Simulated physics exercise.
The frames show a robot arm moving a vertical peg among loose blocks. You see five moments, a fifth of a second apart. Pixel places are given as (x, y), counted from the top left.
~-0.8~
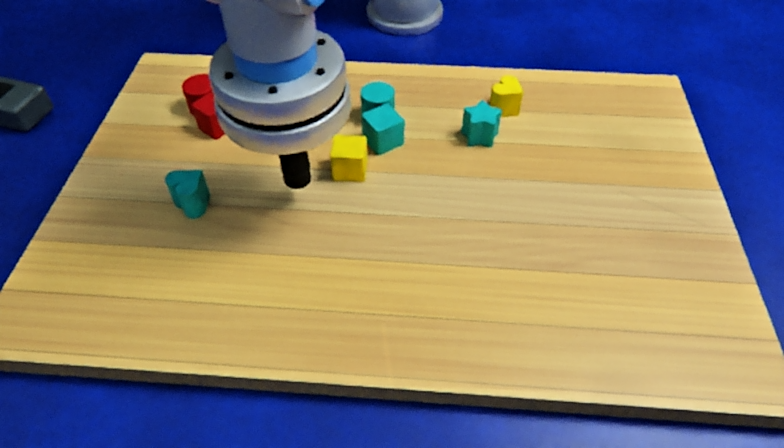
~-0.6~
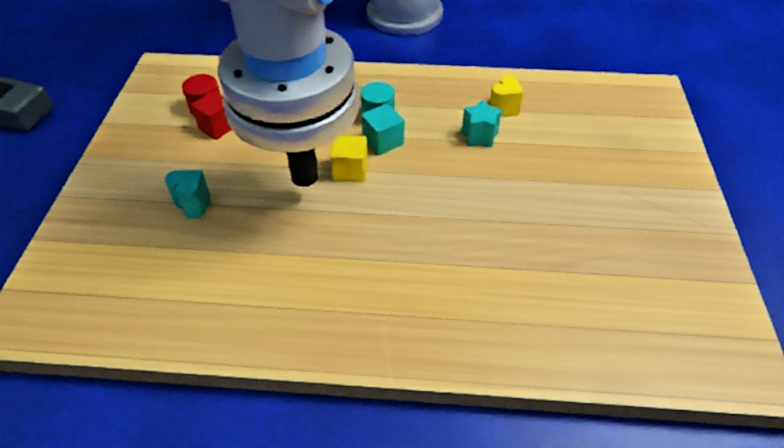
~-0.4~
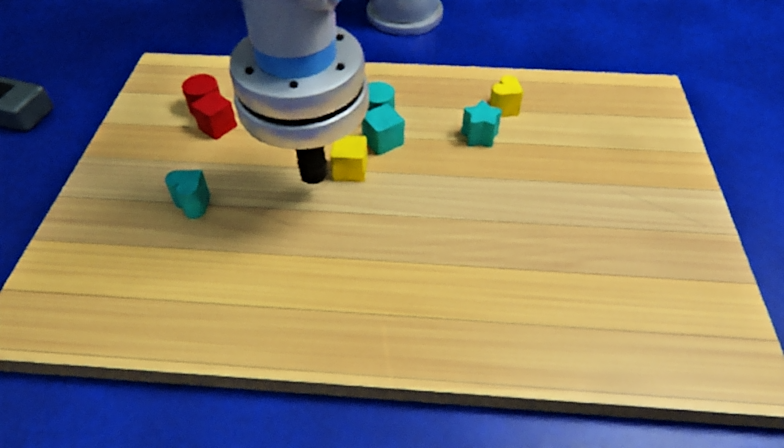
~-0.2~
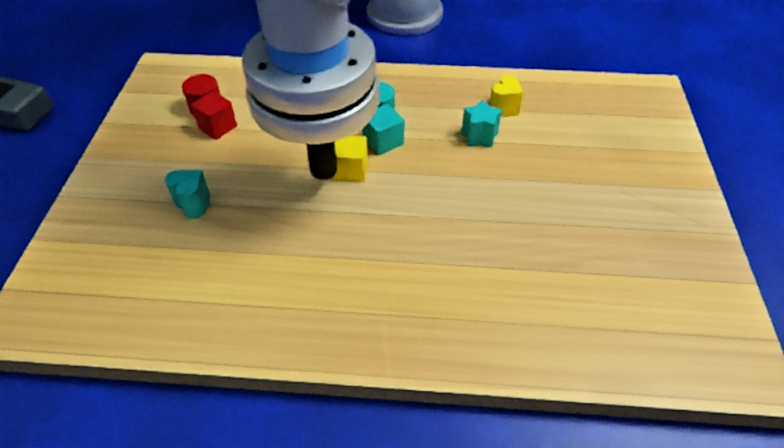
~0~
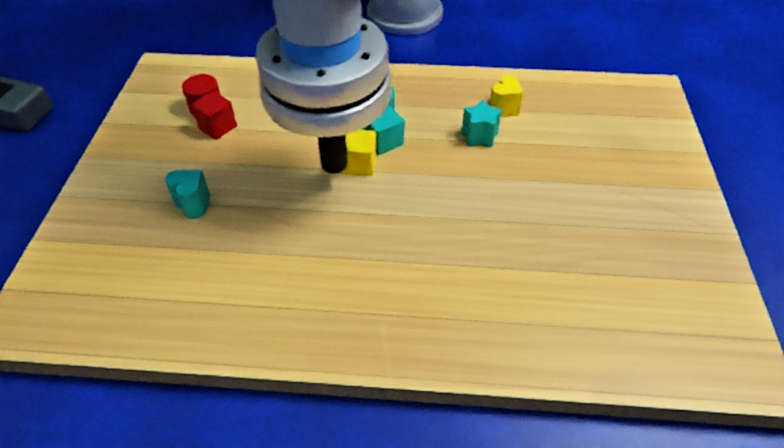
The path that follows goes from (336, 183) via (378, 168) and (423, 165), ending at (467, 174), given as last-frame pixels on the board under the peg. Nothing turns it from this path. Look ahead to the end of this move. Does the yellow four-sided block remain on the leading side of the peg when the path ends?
No, that is not what happens.
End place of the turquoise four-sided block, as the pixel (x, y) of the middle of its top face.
I'd expect the centre of its top face to be at (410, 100).
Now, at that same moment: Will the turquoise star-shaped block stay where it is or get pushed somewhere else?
The turquoise star-shaped block does not move.
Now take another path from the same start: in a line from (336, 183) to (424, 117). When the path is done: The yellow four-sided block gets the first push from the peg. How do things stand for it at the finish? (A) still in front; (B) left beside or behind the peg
The answer is A.
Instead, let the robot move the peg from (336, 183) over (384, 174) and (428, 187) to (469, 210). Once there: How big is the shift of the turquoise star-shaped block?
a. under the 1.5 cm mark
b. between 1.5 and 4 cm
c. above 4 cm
The correct letter is a.
On the path given first. One third of the way, peg (378, 150); yellow four-sided block (389, 126), turned 15° clockwise; turquoise four-sided block (403, 107), turned 35° anticlockwise.
Two thirds of the way, peg (424, 148); yellow four-sided block (406, 121); turquoise four-sided block (410, 100), turned 55° anticlockwise.
At the end, peg (469, 157); yellow four-sided block (406, 121); turquoise four-sided block (410, 100), turned 55° anticlockwise; turquoise star-shaped block still.
